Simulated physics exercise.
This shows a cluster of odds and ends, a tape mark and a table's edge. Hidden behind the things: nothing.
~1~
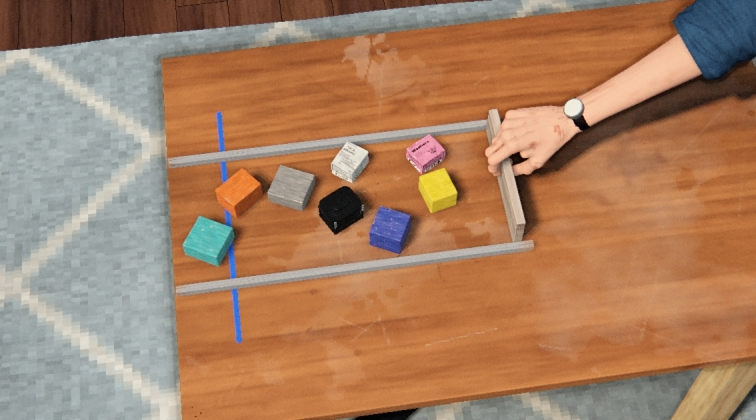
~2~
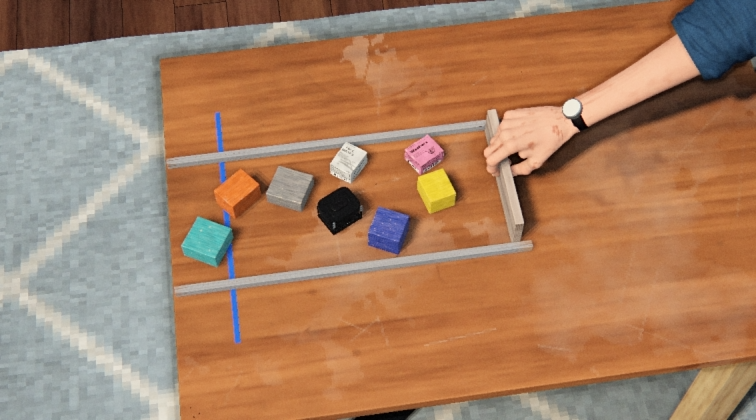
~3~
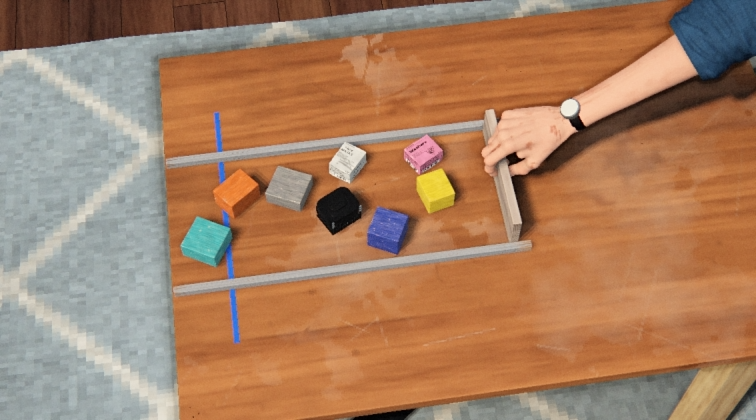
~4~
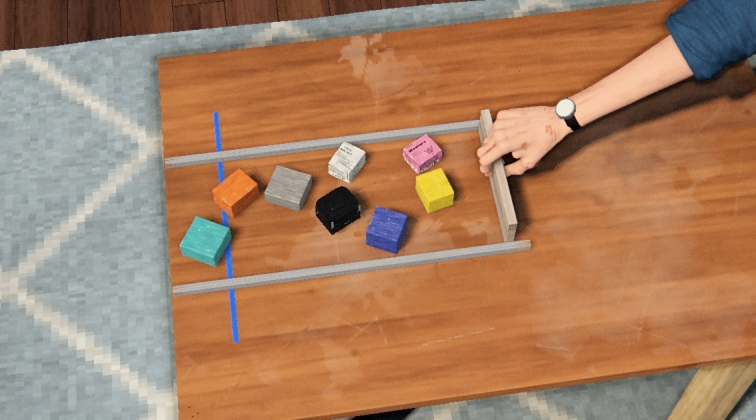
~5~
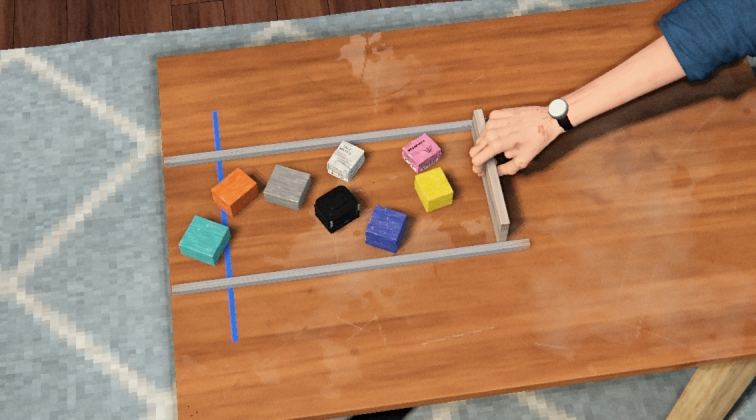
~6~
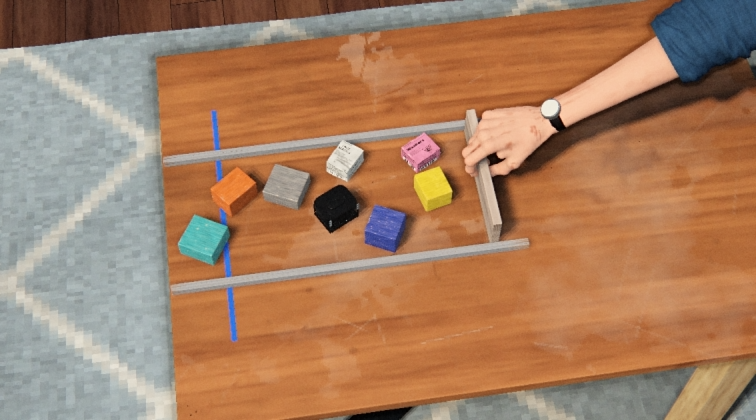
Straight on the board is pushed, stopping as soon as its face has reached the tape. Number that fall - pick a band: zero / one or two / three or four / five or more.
Band: One or two.
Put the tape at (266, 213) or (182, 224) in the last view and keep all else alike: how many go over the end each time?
0, then 5.
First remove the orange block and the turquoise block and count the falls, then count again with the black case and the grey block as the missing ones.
In the first try 0, in the other 0.
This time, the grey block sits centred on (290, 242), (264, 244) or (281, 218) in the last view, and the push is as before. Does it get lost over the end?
Well, the grey block keeps its place; it keeps its place; it does not stay.
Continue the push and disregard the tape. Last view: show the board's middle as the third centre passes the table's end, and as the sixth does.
About (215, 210) and about (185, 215).
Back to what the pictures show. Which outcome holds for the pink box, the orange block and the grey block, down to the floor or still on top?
Verdict: Pink box still on; orange block down; grey block still on.
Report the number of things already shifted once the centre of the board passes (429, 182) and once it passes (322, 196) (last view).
First 2 and then 7.
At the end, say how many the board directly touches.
In total, 3.
Soon after, none off yet; turquoise block at rest near (204, 240); orange block at rest near (235, 192); grey block at rest near (287, 187).
Then, none off yet; turquoise block at rest near (204, 240); orange block at rest near (235, 192); grey block moved a little near (276, 193).
Further on, none off yet; turquoise block moved about its own width near (175, 249); orange block moved well along near (174, 201); grey block moved well along near (214, 202).
At rest, the number that fall off is one or two; fallen, orange block and turquoise block.
